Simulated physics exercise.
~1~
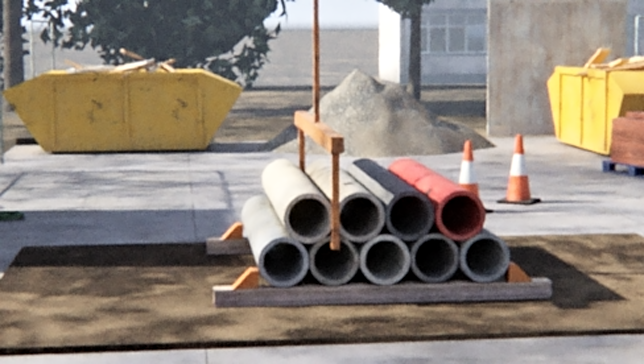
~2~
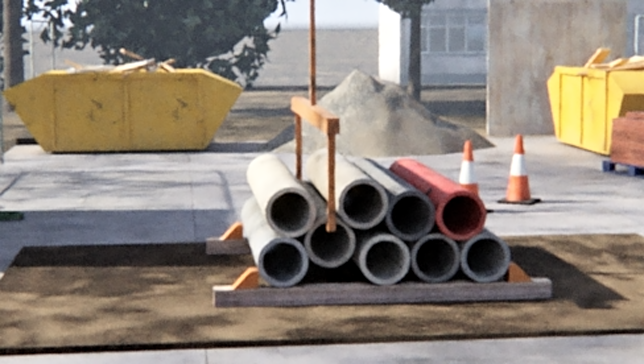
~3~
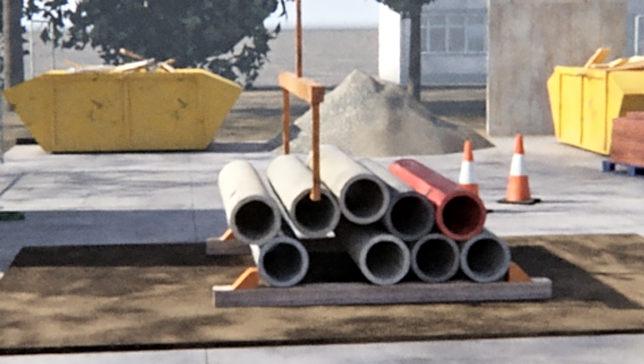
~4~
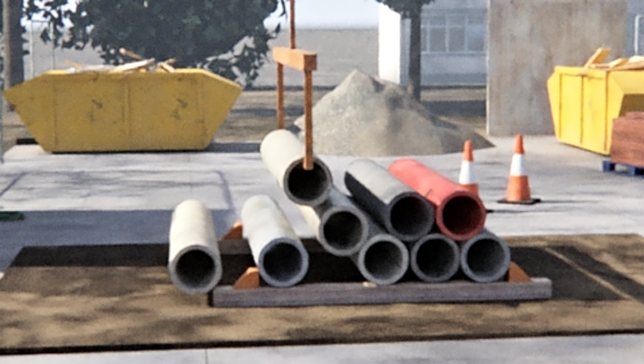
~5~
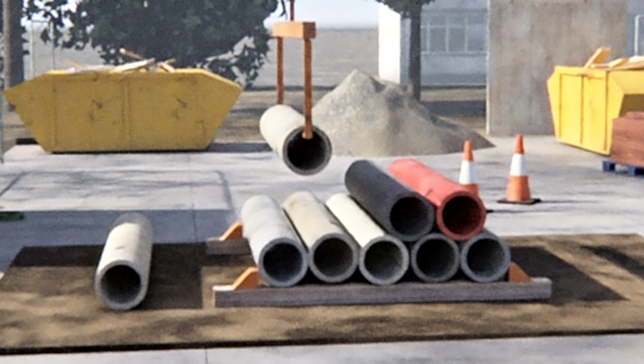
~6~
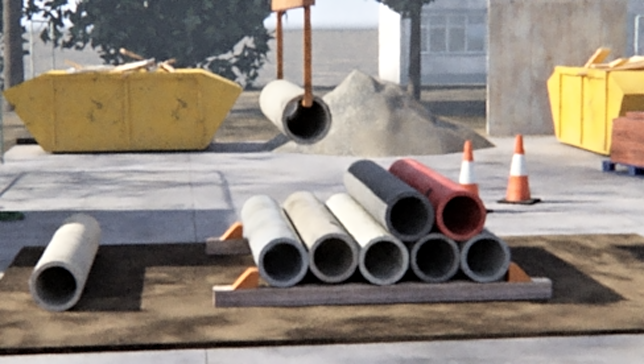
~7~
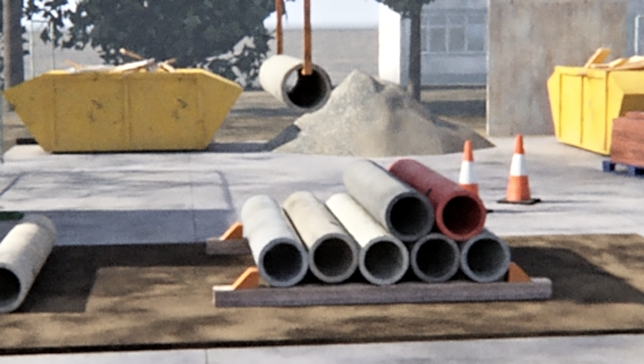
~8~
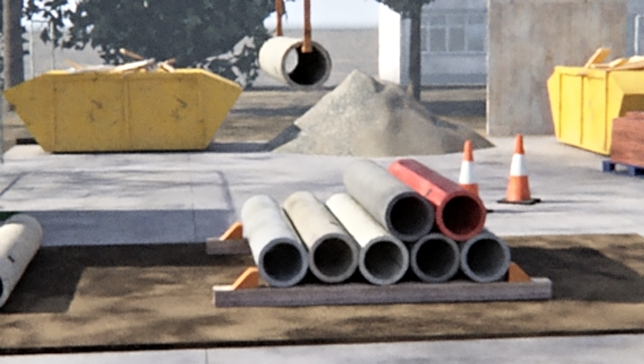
In this clip, an orange beam hoists a lower pipe up through a stack of concrete pipes, and one upper pipe tumbles off and rolls left to the picture's edge while another drops into the gap; the red pipe stays put as the hooked one hangs high above.
